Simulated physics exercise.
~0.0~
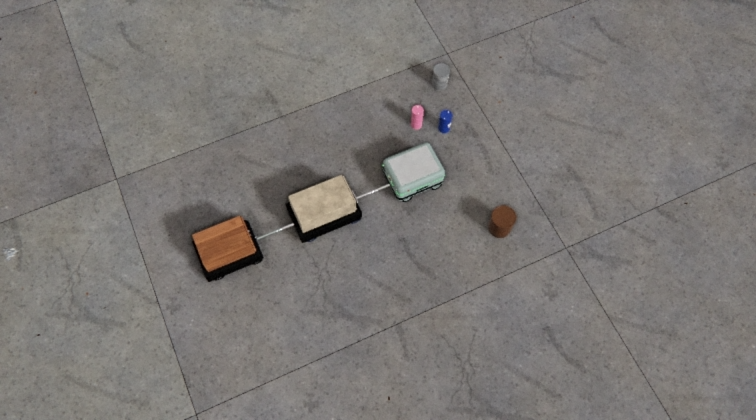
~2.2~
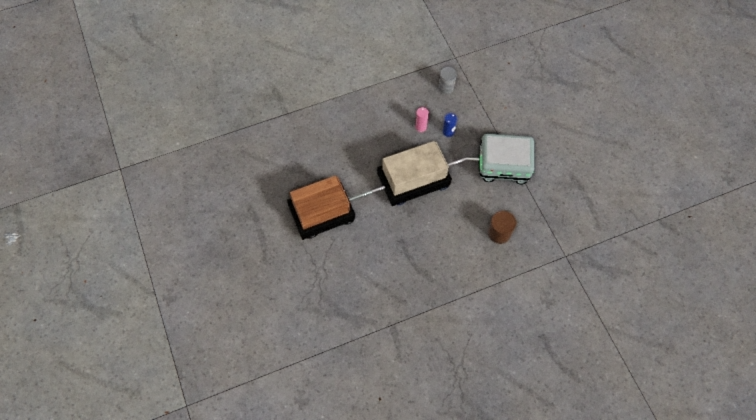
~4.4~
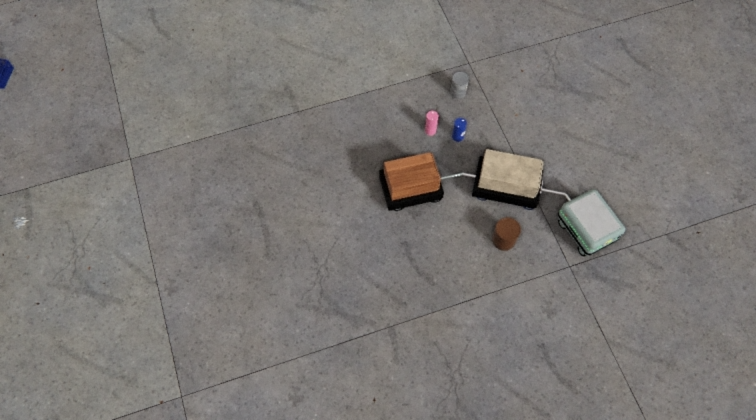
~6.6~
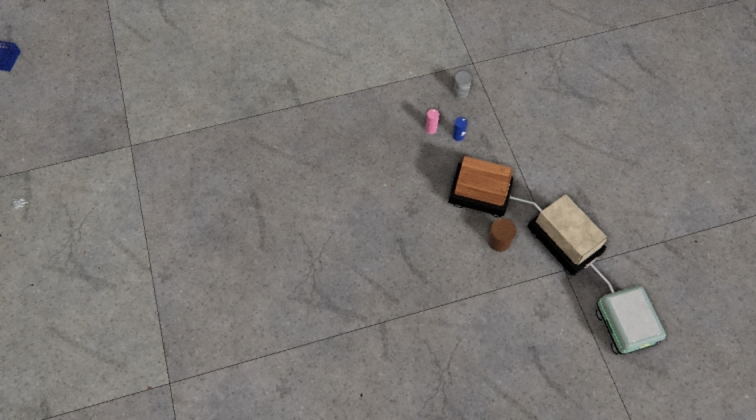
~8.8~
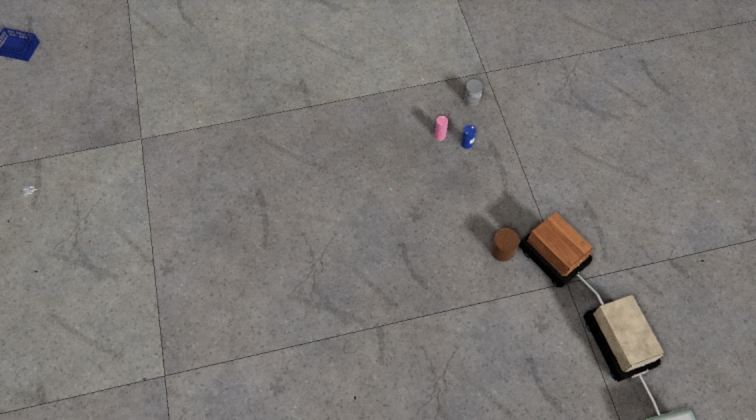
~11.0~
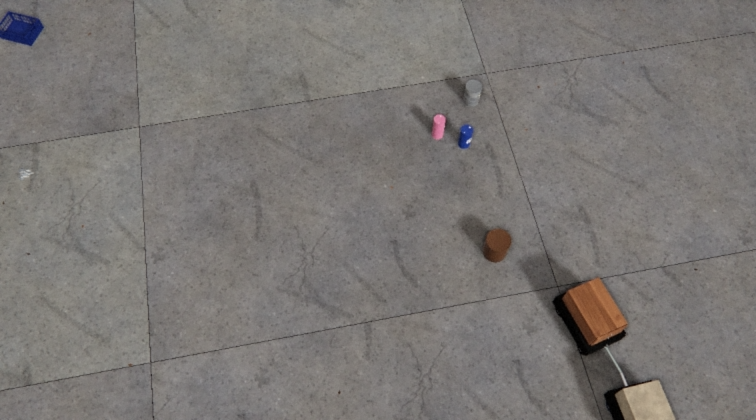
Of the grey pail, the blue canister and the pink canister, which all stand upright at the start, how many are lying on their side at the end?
None of them are lying down, as the grey pail and both canisters are still upright at the end.
